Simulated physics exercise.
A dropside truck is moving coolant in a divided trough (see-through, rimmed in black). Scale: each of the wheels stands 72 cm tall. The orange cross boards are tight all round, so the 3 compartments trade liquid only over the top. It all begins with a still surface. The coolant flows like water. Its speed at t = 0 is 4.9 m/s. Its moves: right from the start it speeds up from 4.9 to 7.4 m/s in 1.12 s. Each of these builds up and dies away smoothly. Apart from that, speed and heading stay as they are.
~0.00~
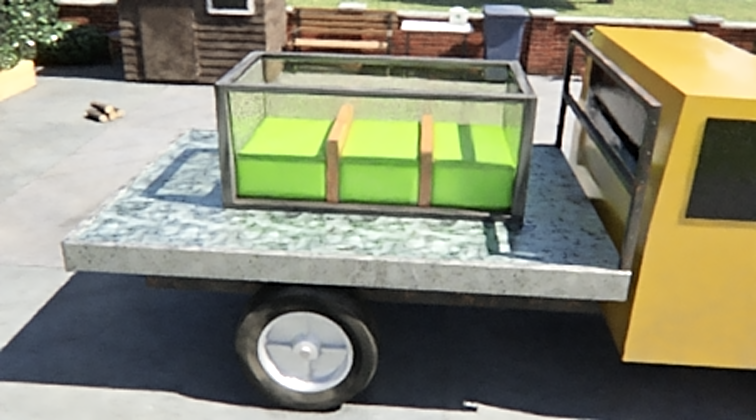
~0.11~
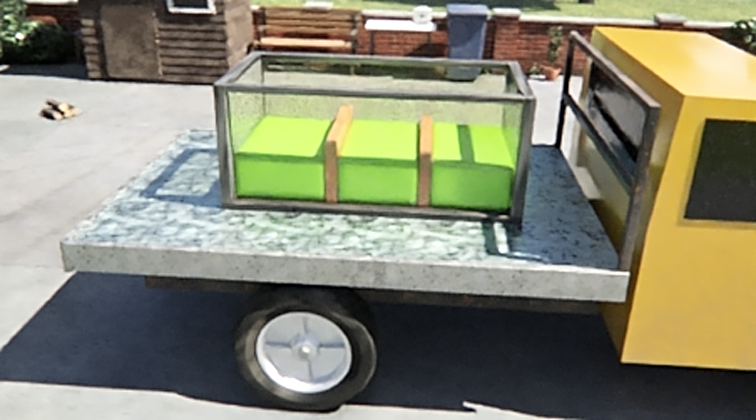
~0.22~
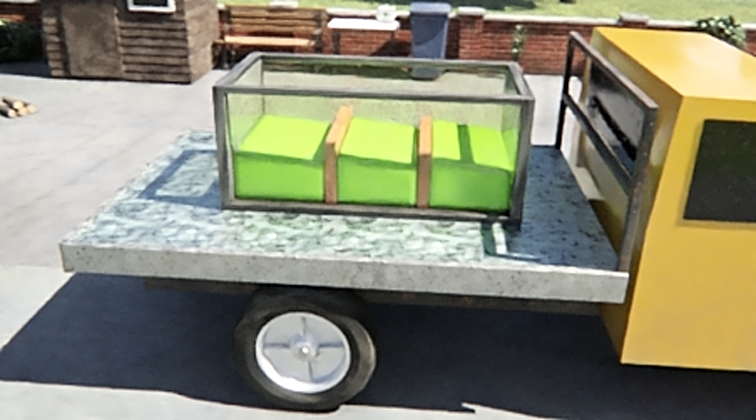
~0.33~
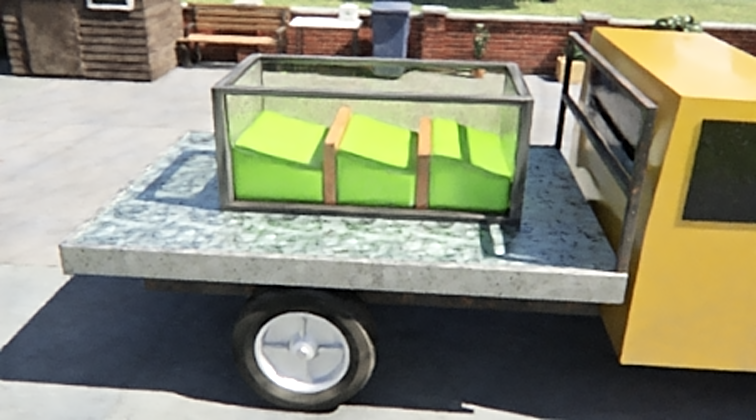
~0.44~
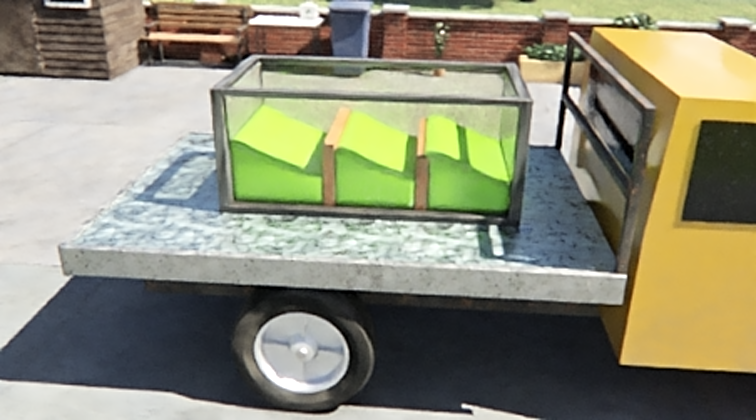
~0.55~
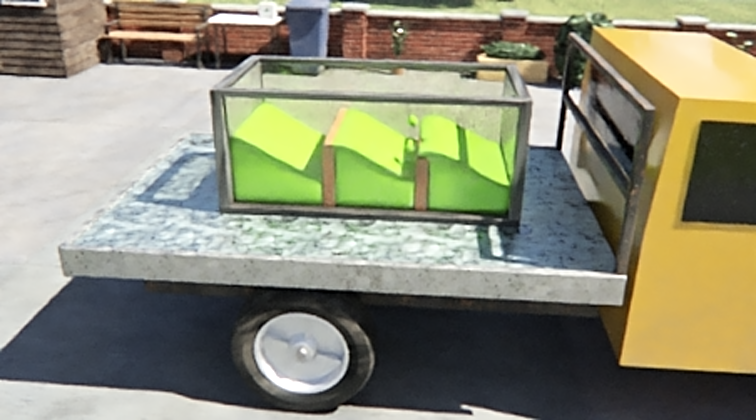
The footage shows a yellow flatbed truck moving right with green liquid in a clear, black-rimmed, three-part trough; the level surfaces begin to slope, rising toward the left of each compartment, and small drops appear above the right divider.
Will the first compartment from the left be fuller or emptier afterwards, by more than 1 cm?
Its level is unchanged at the end.
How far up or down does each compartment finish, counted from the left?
In cm: 0, 1 up, 2 down.
Then, 0.95 s in, the compartments hold 25, 26, 23 cm, left to right.
Then, 1.35 s in, the compartments hold 25, 26, 23 cm, left to right.
Then, 1.85 s in, the compartments hold 25, 26, 23 cm, left to right.
Then, 4.11 s in, the compartments hold 25, 26, 23 cm, left to right.
